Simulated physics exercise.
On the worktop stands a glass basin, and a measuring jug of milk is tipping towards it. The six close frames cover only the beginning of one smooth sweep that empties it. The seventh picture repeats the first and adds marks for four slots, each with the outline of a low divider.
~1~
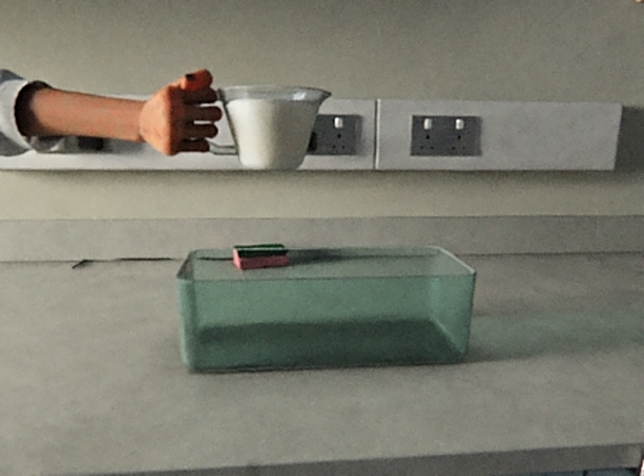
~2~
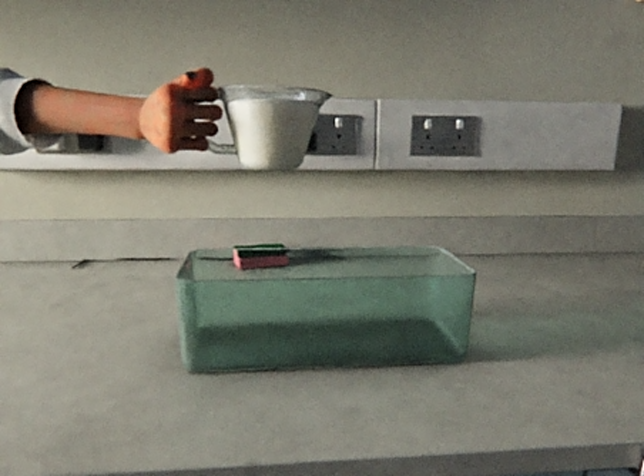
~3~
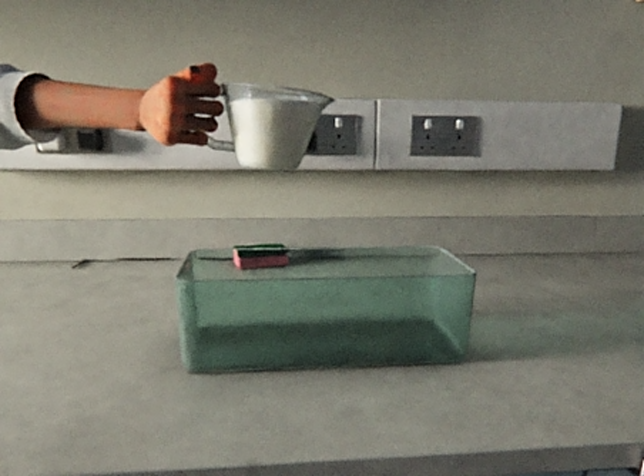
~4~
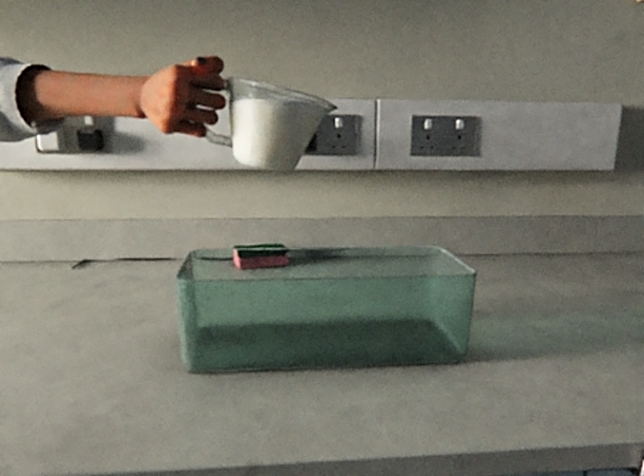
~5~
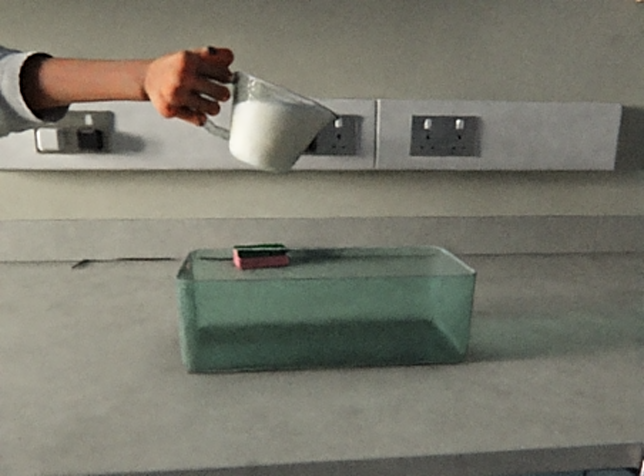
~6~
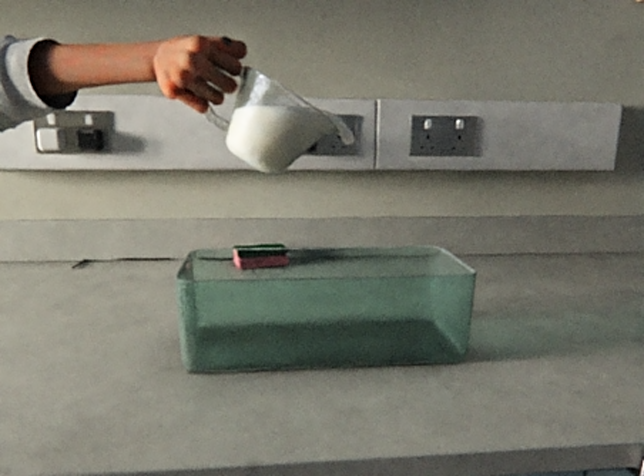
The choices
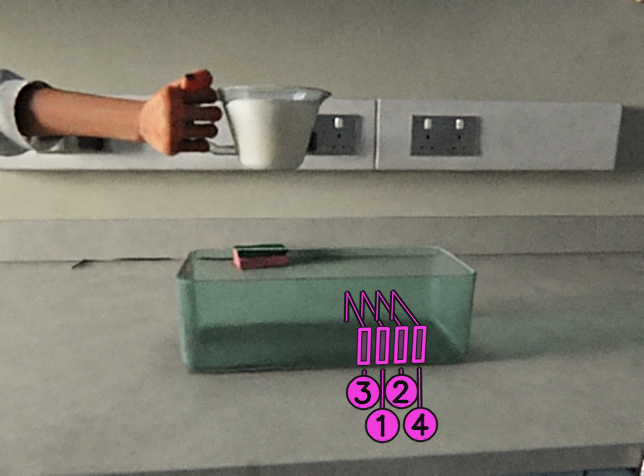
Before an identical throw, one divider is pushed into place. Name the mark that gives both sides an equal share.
1 works best here.
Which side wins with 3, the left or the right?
More ends on the right.
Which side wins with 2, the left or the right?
More ends on the left.
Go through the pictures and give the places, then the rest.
The first picture shows upright, lip at (331, 94); basin from (183, 369) to (465, 358); nothing has left yet.
The second picture shows upright, lip at (332, 95); nothing has left yet.
The third picture shows tipped about 6°, lip at (334, 100); nothing has left yet.
The fourth picture shows tipped about 12°, lip at (336, 108); nothing has left yet.
The fifth picture shows tipped about 21°, lip at (338, 118); nothing has left yet.
The sixth picture shows tipped about 32°, lip at (339, 131); milk is over the lip, down to (347, 141).
In magenta, 1 at (382, 369); 2 at (401, 369); 3 at (364, 370); 4 at (419, 368).
If 1 is chosen, about 47 % ends left of the wall and 51 % right of it.
If 2 is chosen, about 76 % ends left of the wall and 21 % right of it; 4 % is lost outside.
If 3 is chosen, about 20 % ends left of the wall and 79 % right of it.
If 4 is chosen, about 92 % ends left of the wall and 4 % right of it; 4 % is lost outside.
